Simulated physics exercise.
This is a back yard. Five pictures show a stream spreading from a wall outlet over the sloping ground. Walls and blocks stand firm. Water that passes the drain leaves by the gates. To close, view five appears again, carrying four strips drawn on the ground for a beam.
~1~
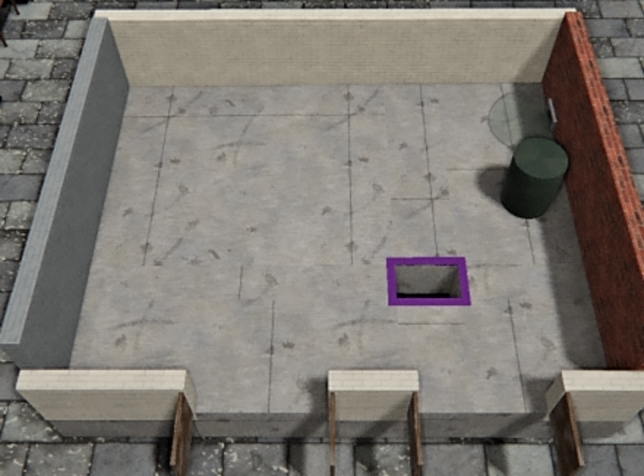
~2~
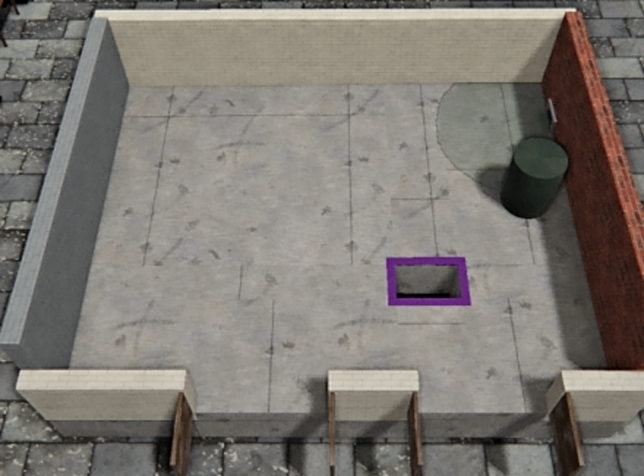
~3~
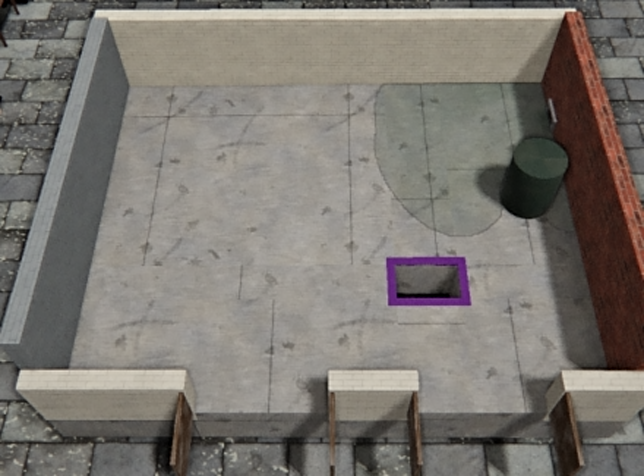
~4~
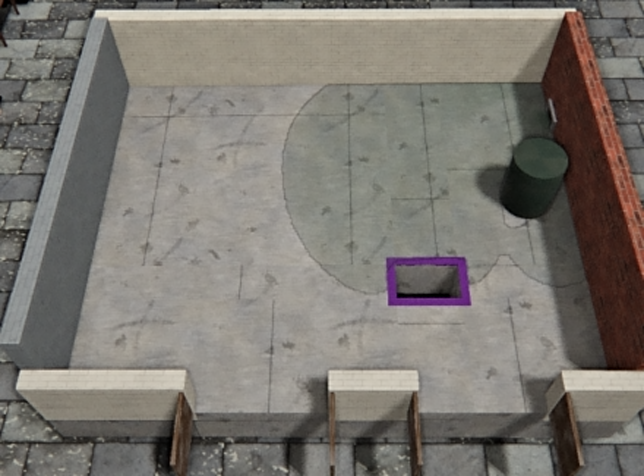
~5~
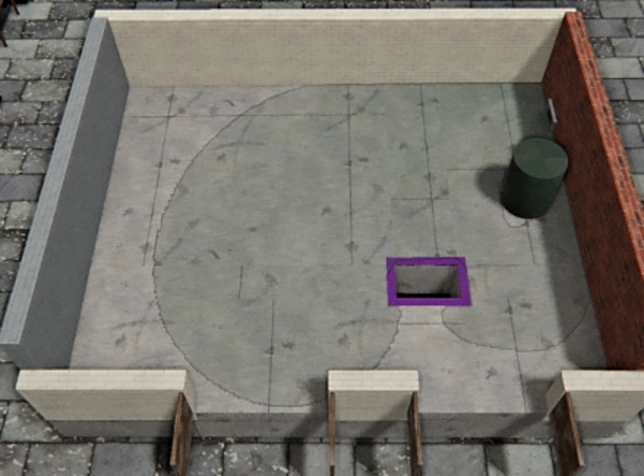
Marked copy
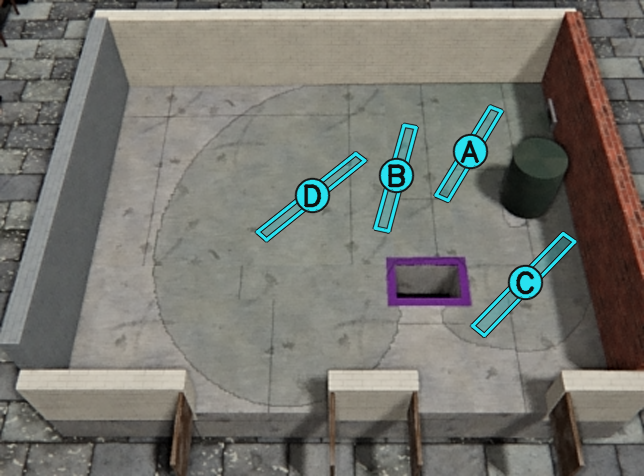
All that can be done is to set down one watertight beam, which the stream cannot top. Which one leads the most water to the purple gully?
B beats the others.
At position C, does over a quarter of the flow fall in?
No.
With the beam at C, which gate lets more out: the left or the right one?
More leaves on the left.
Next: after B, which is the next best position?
A.
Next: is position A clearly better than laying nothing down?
Yes.
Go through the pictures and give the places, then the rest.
In the first frame, outfall at (552, 116); purple gully at (428, 281); open gate at (263, 395); open gate at (478, 395); 3 % of the ground under water, visible out to (498, 104); purple gully still dry.
In the second frame, 9 % of the ground under water, visible out to (445, 142); purple gully still dry.
In the third frame, 19 % of the ground under water, visible out to (391, 181); purple gully still dry.
In the fourth frame, 36 % of the ground under water, visible out to (325, 262); purple gully taking water.
In the fifth frame, 62 % of the ground under water, visible out to (175, 327); purple gully taking water.
In cyan, A from (442, 197) to (495, 109); B from (381, 229) to (410, 126); C from (478, 330) to (568, 237); D from (262, 235) to (360, 157).
For position A, about 34 % of the stream goes into the purple gully, about 59 % out by the gates.
For position B, about 45 % of the stream goes into the purple gully, about 49 % out by the gates.
For position C, about 18 % of the stream goes into the purple gully, about 77 % out by the gates.
For position D, about 17 % of the stream goes into the purple gully, about 78 % out by the gates.
